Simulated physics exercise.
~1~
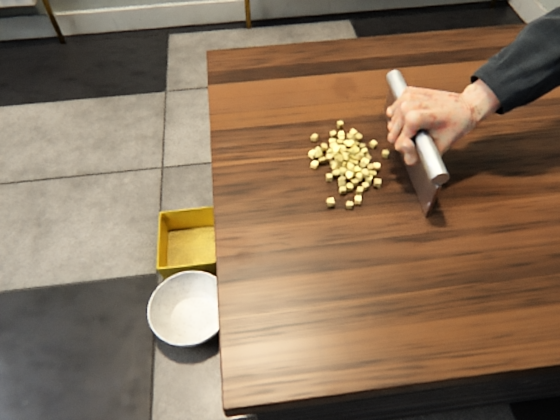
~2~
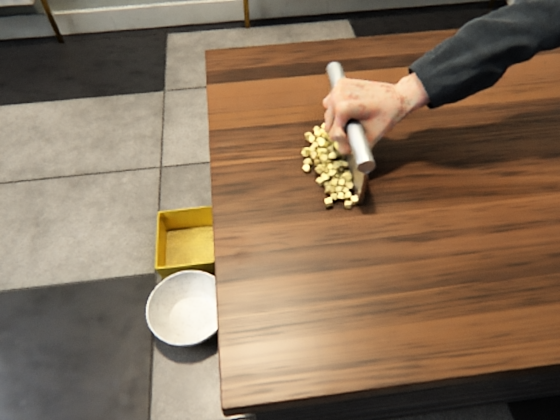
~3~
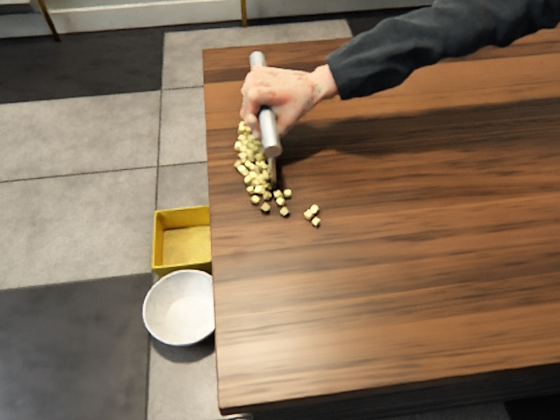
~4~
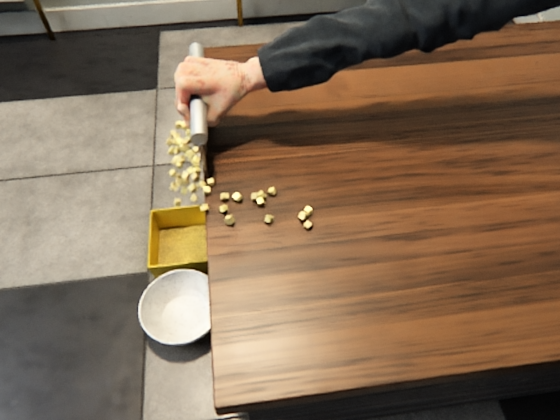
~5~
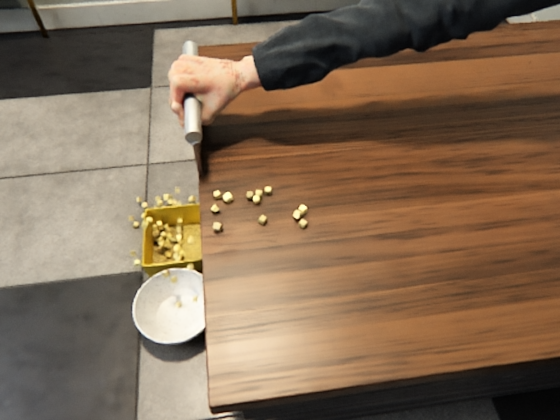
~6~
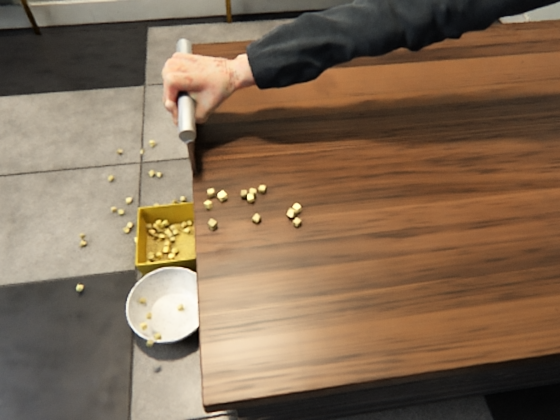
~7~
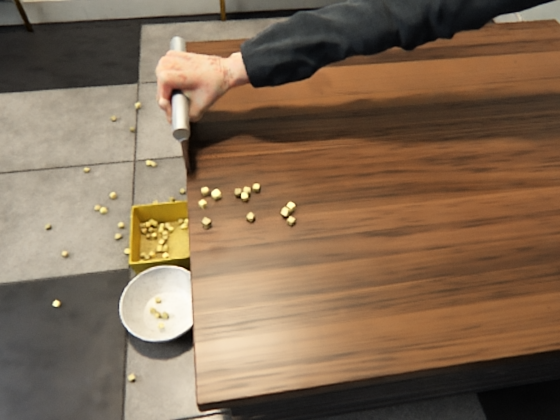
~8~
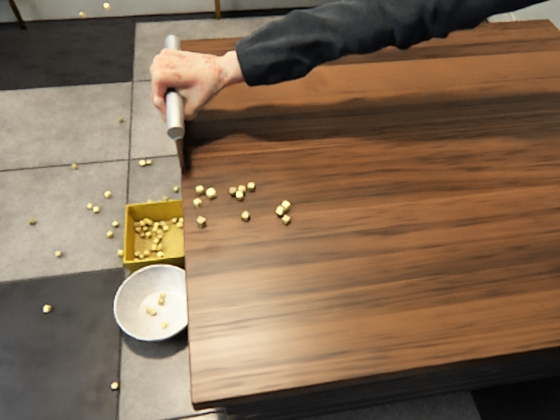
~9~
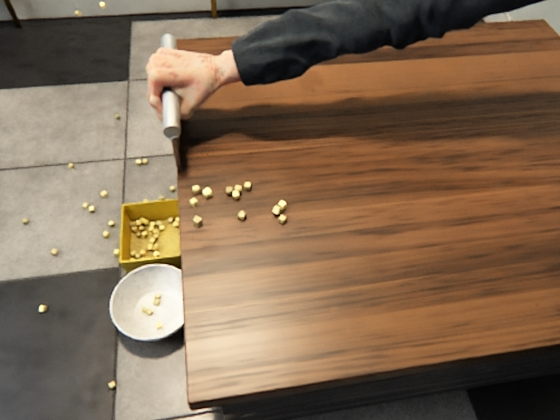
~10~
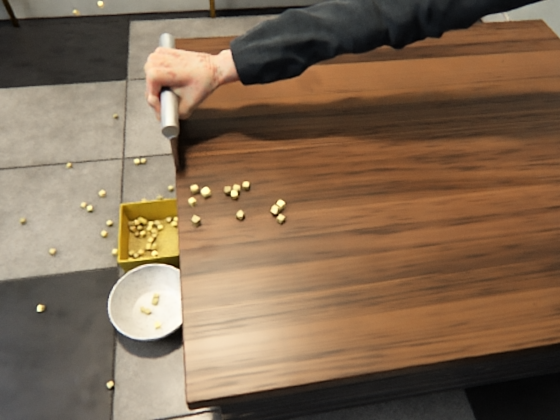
A hand with a metal scraper sweeps a pile of small pale cubes left across a wooden tabletop and over its edge, where many land in a yellow tin, a few in a white bowl, and others scatter across the floor, leaving some on the table.
